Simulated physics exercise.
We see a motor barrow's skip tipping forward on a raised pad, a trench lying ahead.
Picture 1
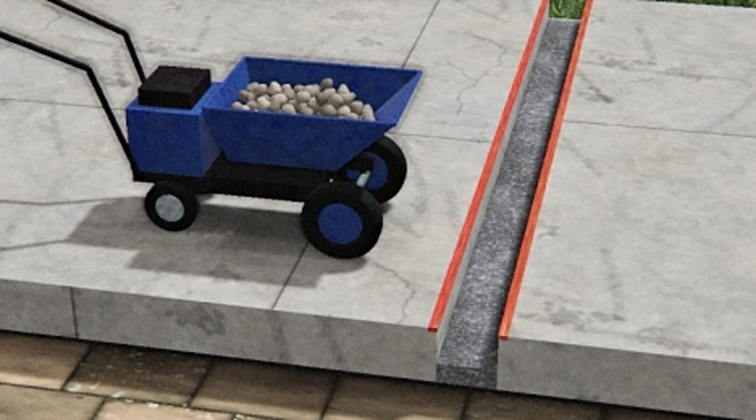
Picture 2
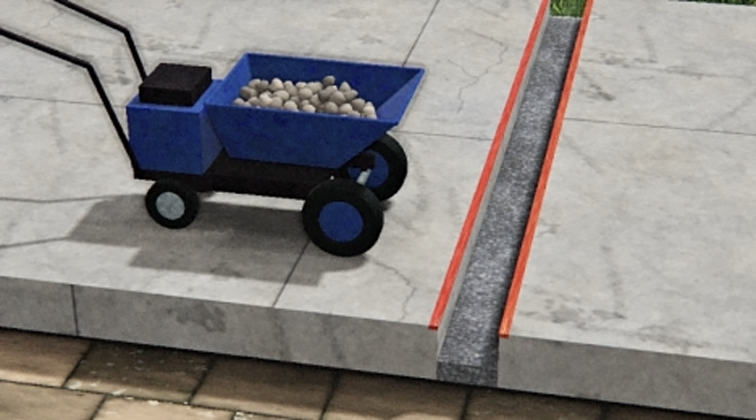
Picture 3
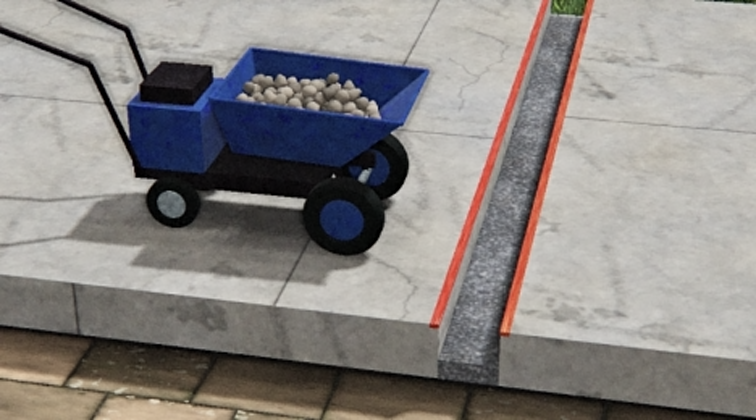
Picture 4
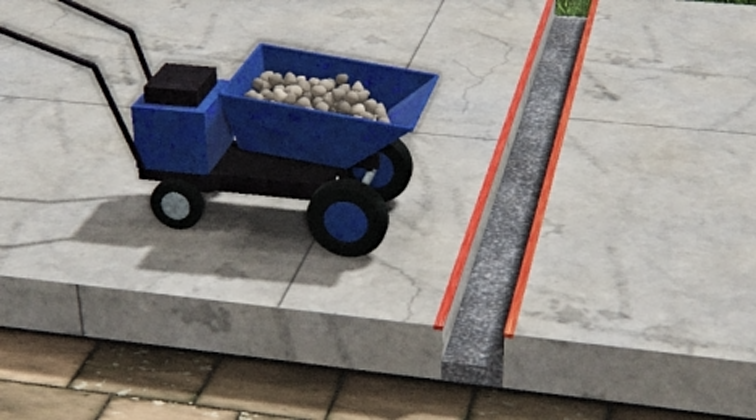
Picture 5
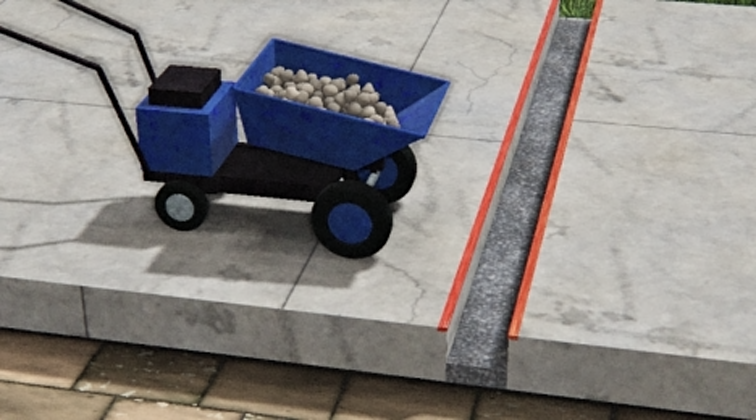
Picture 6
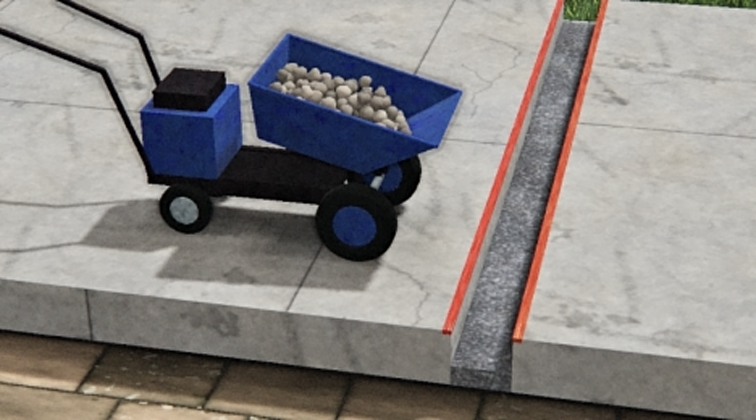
Blue motor barrow's skip of rounded pebbles tilting gradually forward to the right on a concrete pad, beside a red-edged trench.
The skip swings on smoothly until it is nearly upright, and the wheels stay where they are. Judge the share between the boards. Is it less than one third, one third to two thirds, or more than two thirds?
Beyond two-thirds.
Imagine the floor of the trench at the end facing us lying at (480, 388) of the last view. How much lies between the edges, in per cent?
Estimate: Approx. 90 per cent.
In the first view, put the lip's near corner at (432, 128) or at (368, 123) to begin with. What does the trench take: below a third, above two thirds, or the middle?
Place one, below one third; place two, above two thirds.
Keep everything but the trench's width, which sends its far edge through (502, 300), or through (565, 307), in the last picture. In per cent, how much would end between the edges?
In order: 50 per cent, then 100 per cent.
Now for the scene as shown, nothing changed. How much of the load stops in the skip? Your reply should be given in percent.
I'd put it at about 5 per cent.
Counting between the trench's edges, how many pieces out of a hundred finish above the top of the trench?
Estimate: Around 15 %.
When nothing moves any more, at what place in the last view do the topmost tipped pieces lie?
Roughly at (517, 234).
Just after the last frame, skip tipped well over; every one in the skip.
A moment on, skip tipped steeply; the larger part in the skip; roughly a quarter in or heaped over the trench; just a few beyond it; just a few falling.
Further on, skip tipped right over; about a tenth in the skip; the larger part in or heaped over the trench; about a tenth beyond it.
When it is over, skip tipped right over; about a tenth in the skip; the larger part in or heaped over the trench; about a tenth beyond it.
